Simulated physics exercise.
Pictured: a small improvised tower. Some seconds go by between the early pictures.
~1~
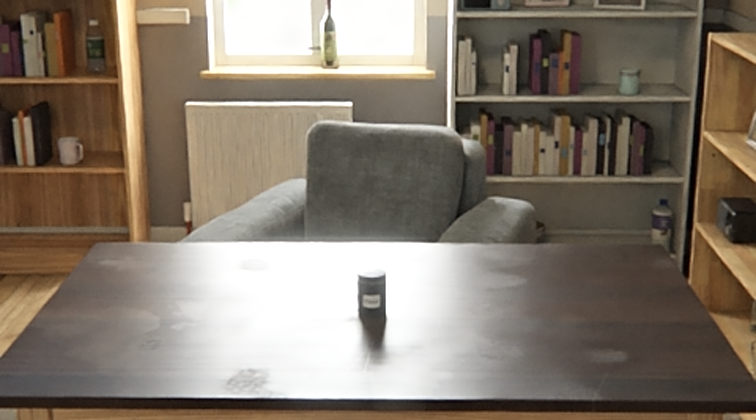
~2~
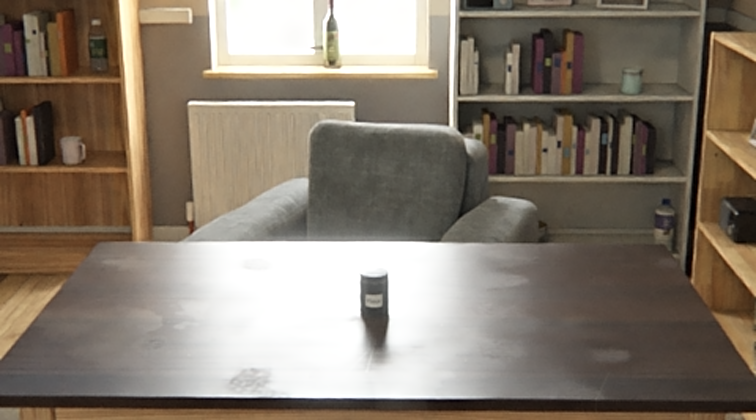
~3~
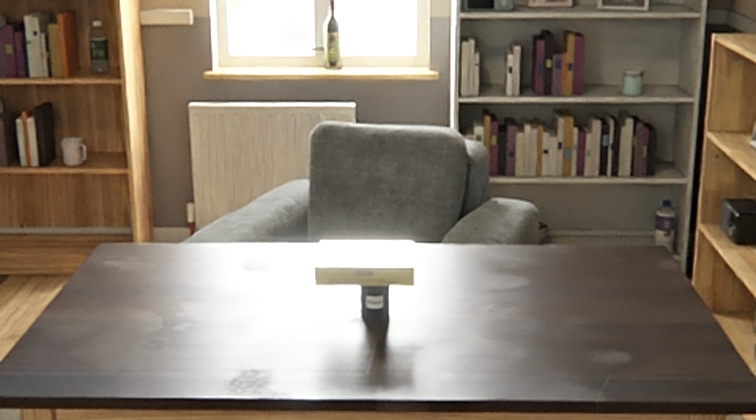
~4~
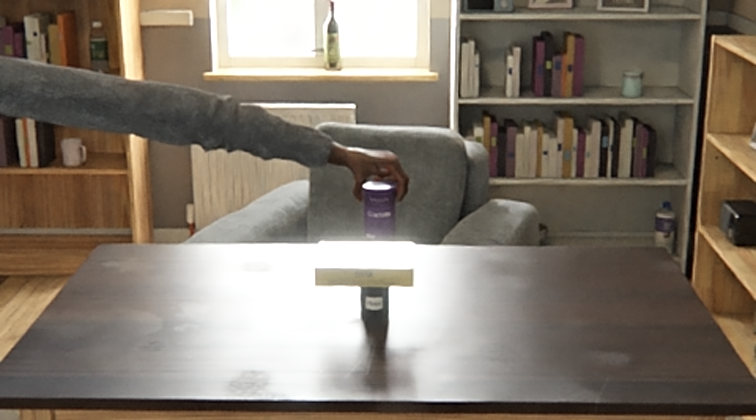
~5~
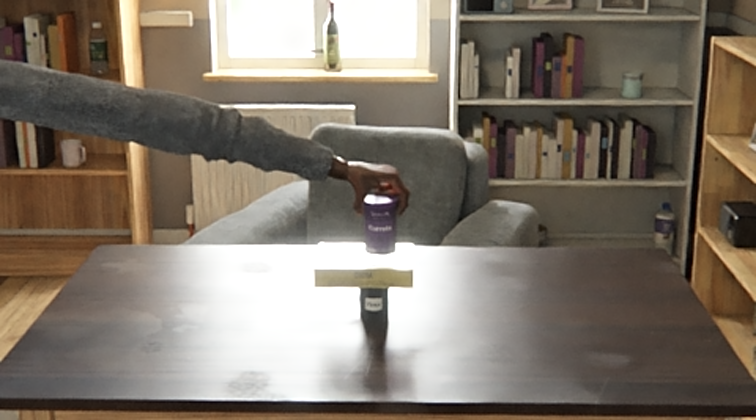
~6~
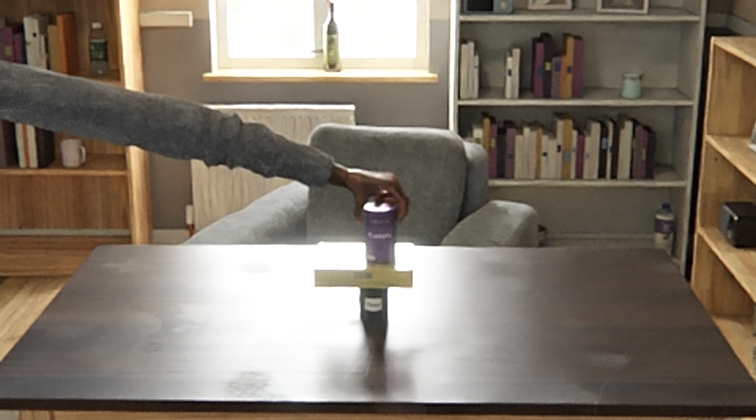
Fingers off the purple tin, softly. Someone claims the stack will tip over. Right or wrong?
Wrong, it stays upright.
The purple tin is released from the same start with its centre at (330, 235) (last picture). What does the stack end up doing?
Outcome: Collapse.
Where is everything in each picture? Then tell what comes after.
The last thing is not in view yet; black jar (372, 292), in the first frame.
The last thing is not in view yet; black jar (374, 292), in the second frame.
The last thing is not in view yet; black jar (375, 293), in the third frame.
Still above its spot; purple tin (380, 211); black jar (375, 294), in the fourth frame.
Still above its spot; purple tin (381, 225); black jar (374, 295), in the fifth frame.
In place under the hand; purple tin (380, 232); black jar (374, 295), in the sixth frame.
Then, 0.80 s on from there, no change.
Then, 1.70 s on from there, purple tin resting near (381, 233).
In the end, all 3 unmoved. At the end, from the last picture's camera, purple tin near (381, 233). The stack keeps its balance.
